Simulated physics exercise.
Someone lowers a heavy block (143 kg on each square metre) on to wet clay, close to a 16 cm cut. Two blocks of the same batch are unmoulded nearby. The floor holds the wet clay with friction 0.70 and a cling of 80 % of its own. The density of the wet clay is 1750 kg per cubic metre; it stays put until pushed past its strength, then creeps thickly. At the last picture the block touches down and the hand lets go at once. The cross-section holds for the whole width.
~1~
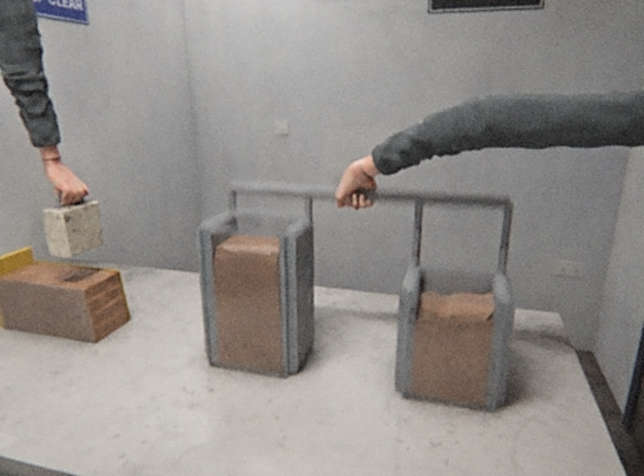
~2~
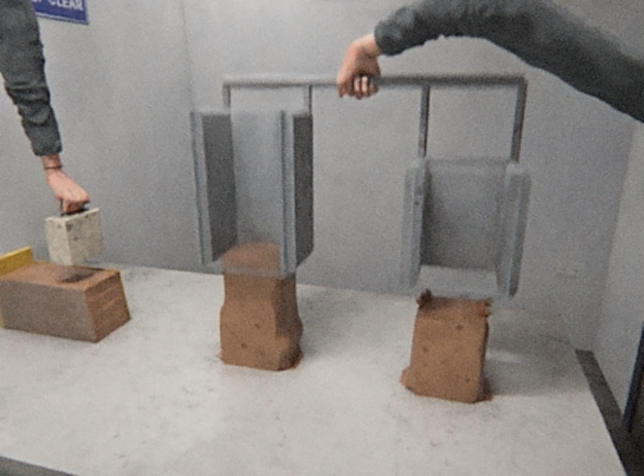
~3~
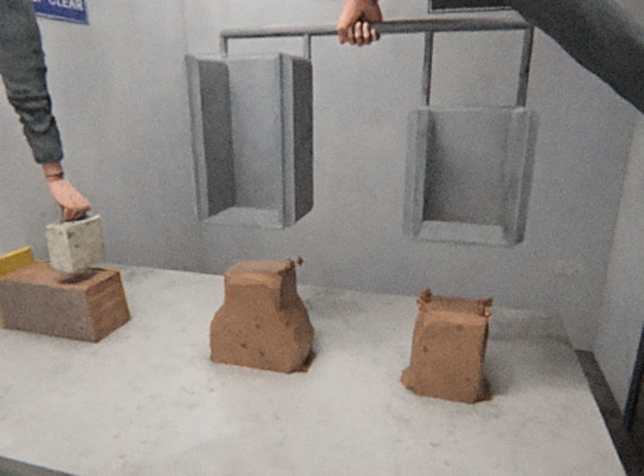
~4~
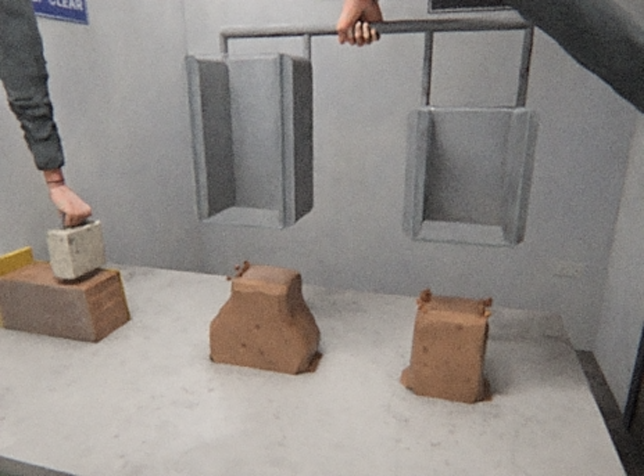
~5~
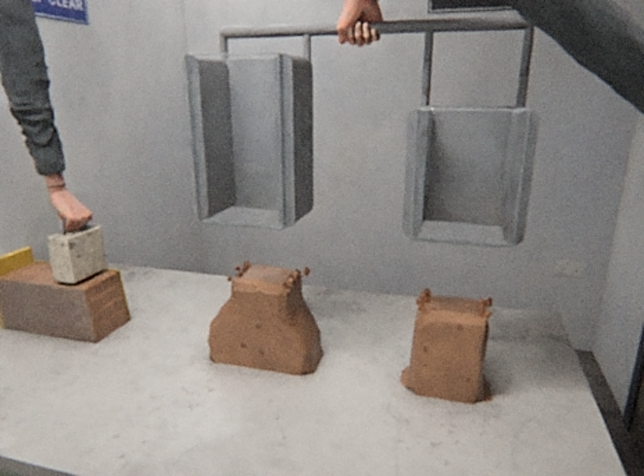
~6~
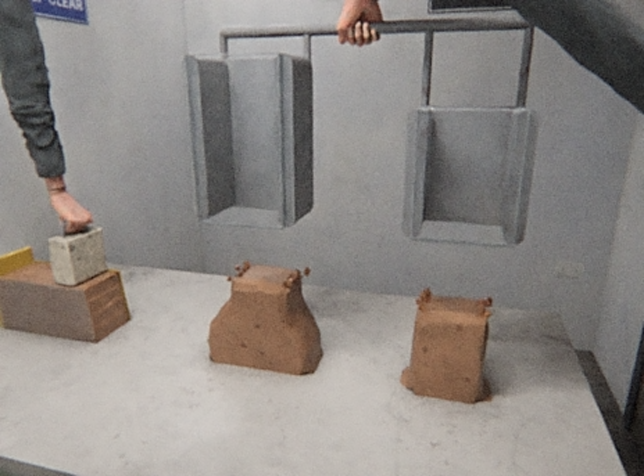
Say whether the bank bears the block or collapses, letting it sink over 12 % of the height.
It holds.
Then, 0.15 s after the last picture, the block is down by 1 % of the bank's height and stands upright.
Then, 0.33 s after the last picture, the block is down by 1 % of the bank's height and stands upright.
Then, 0.50 s after the last picture, the block is down by 1 % of the bank's height and stands upright.
Then, 0.68 s after the last picture, the block is down by 1 % of the bank's height and stands upright.
Then, 0.73 s after the last picture, at the end, the block is down by 1 % of the bank's height and stands upright.
